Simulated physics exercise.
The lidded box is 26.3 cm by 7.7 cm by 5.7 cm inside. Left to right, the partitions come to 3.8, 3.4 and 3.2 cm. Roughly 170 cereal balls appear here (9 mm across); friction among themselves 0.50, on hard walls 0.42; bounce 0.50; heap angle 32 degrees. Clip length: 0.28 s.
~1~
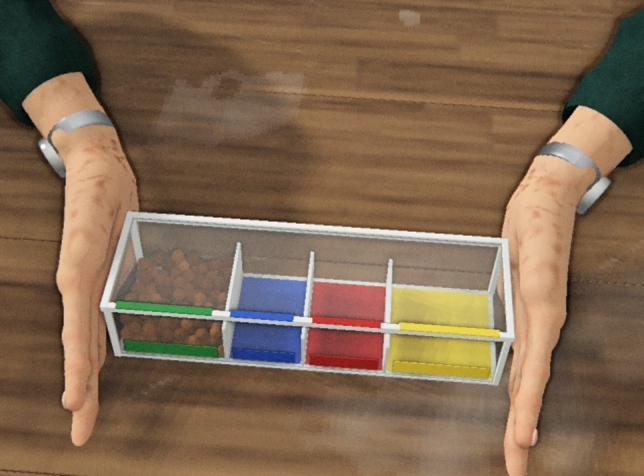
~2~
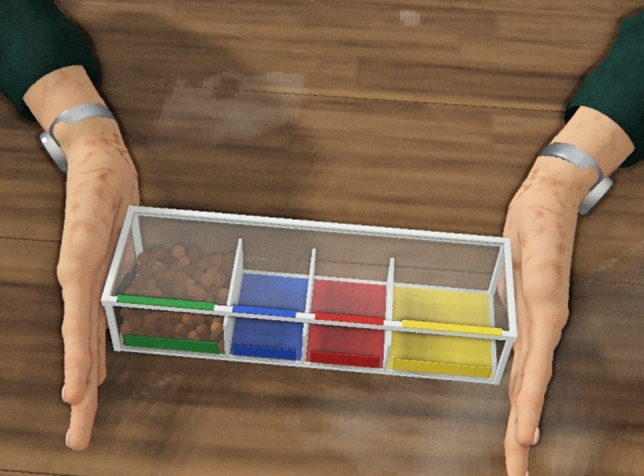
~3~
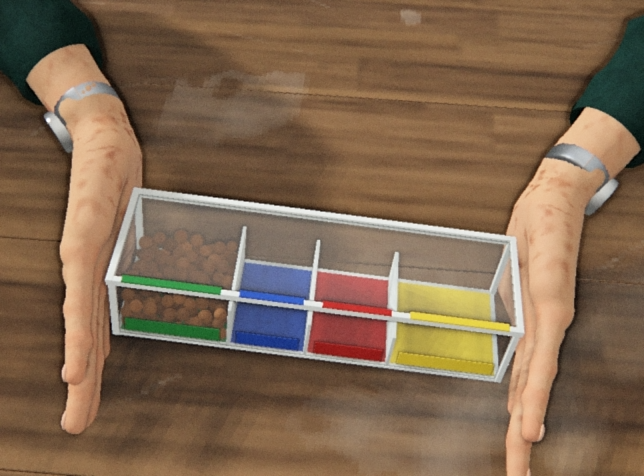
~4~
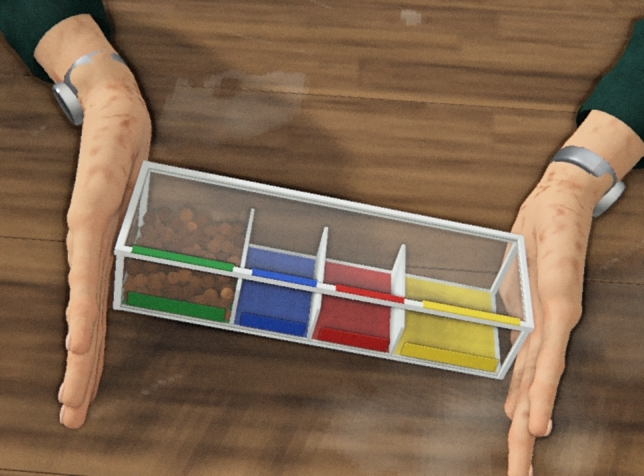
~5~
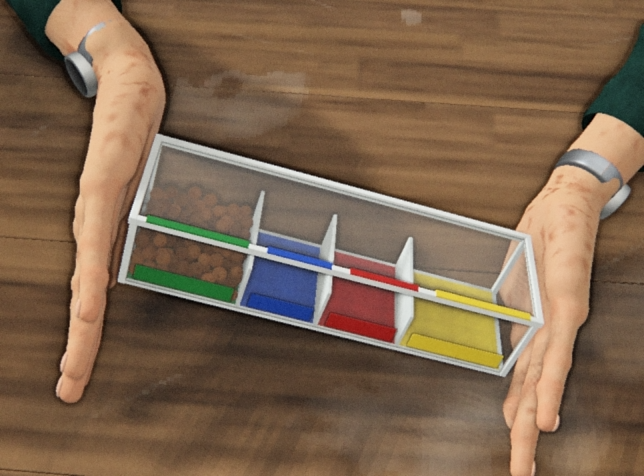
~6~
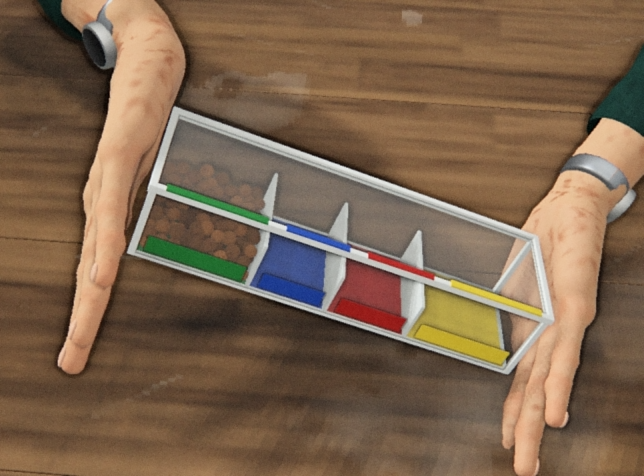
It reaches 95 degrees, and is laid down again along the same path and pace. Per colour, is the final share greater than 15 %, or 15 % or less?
Red compartment: 15 % or less, blue compartment: 15 % or less, green compartment: Greater than 15 %, yellow compartment: Greater than 15 %.
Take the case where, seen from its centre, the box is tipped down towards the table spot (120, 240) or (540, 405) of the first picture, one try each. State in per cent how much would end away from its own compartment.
Approximately 0 percent, then 35 percent.
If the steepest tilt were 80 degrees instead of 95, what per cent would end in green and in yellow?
Shares: Green 85, yellow 10, per cent.
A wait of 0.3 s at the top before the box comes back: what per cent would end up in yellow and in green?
In that case yellow keeps 30% and green keeps 70%.
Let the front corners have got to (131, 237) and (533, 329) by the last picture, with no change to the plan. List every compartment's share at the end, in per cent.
Final per cent - red: 0; blue: 5; green: 60; yellow: 30.
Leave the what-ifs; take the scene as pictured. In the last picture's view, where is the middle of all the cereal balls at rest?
Centre at rest: Approx. (228, 295) px.
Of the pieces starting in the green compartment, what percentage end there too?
Some 70 per cent.
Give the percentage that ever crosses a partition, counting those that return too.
I'd put it at some 35 percent of the pieces.
Then, 0.85 s after the last picture, tilt 94 degrees; red 5 %, blue 5 %, green 80 %, yellow 10 %.
Then, 1.41 s after the last picture, tilt 41 degrees; red 5 %, blue 5 %, green 65 %, yellow 25 %.
Then, 2.03 s after the last picture, tilt 0 degrees; red 5 %, blue 5 %, green 65 %, yellow 25 %.
In the end, red 5 %, blue 5 %, green 65 %, yellow 25 %.
